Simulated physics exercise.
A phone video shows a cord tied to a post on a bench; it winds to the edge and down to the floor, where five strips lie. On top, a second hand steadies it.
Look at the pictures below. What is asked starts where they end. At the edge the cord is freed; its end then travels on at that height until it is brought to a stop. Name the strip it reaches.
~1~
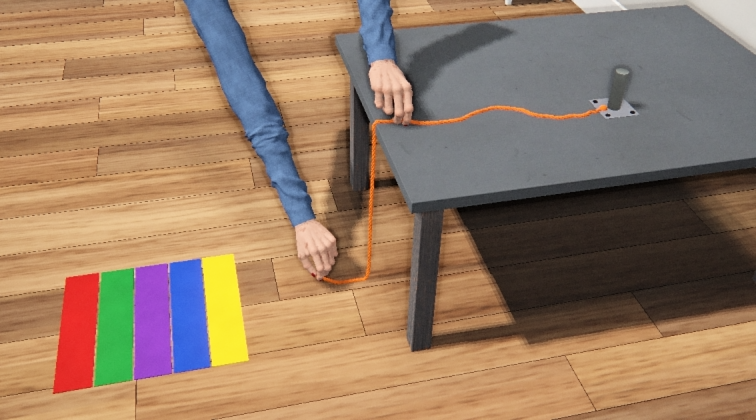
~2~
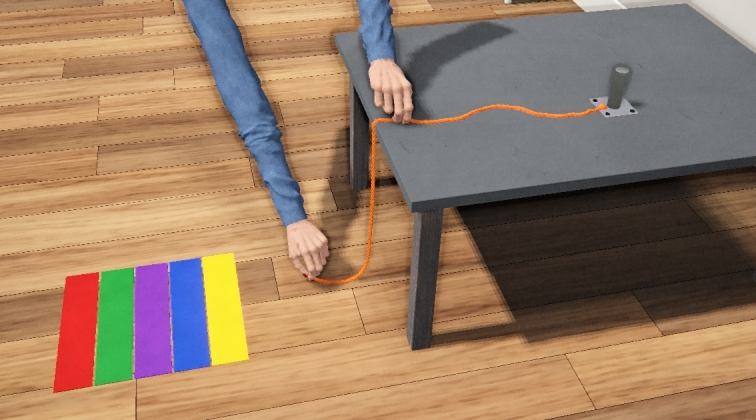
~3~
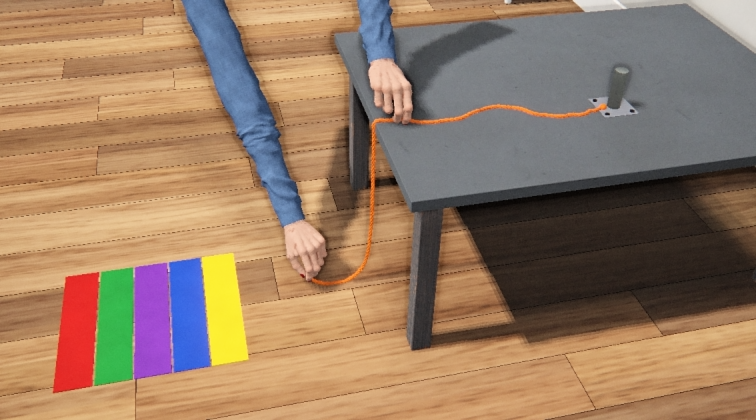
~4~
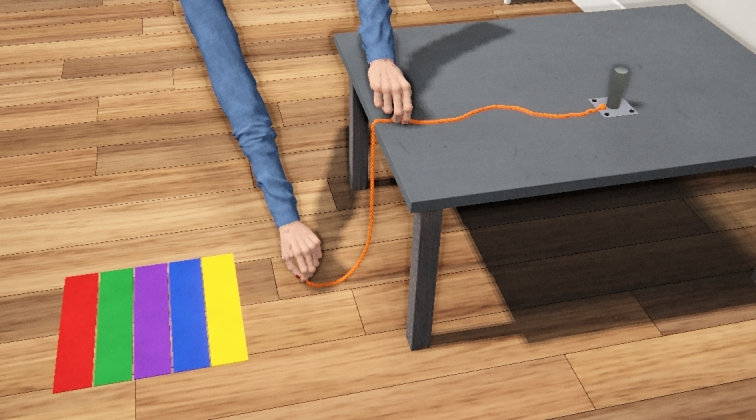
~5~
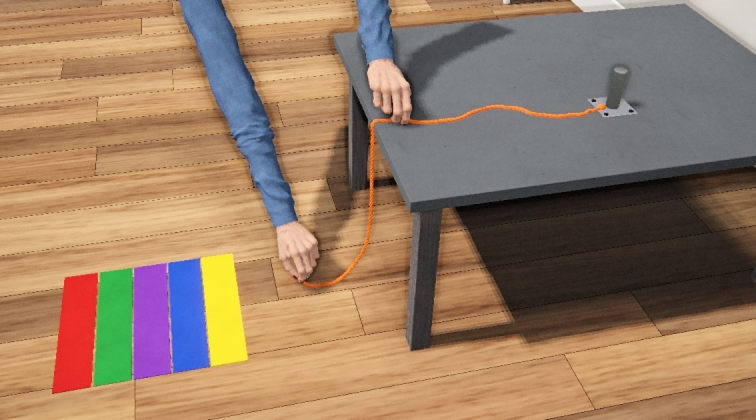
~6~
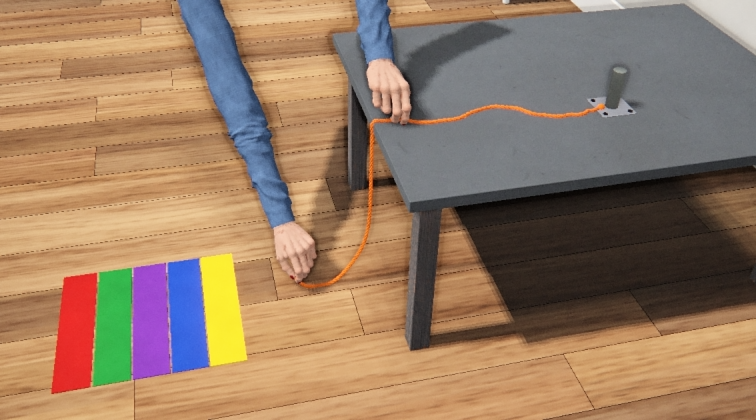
The blue strip.
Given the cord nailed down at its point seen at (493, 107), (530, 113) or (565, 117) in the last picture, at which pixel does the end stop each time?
Per try (px, approx.): (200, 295), (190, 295), (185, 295).
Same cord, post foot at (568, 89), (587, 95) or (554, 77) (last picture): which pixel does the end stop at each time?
About (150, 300), (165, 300) and (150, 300).
Early on, end near (249, 285); short of the strips.
Midway, end near (207, 292); over yellow.
At the end of the slack, end near (183, 295); over blue. Over blue.
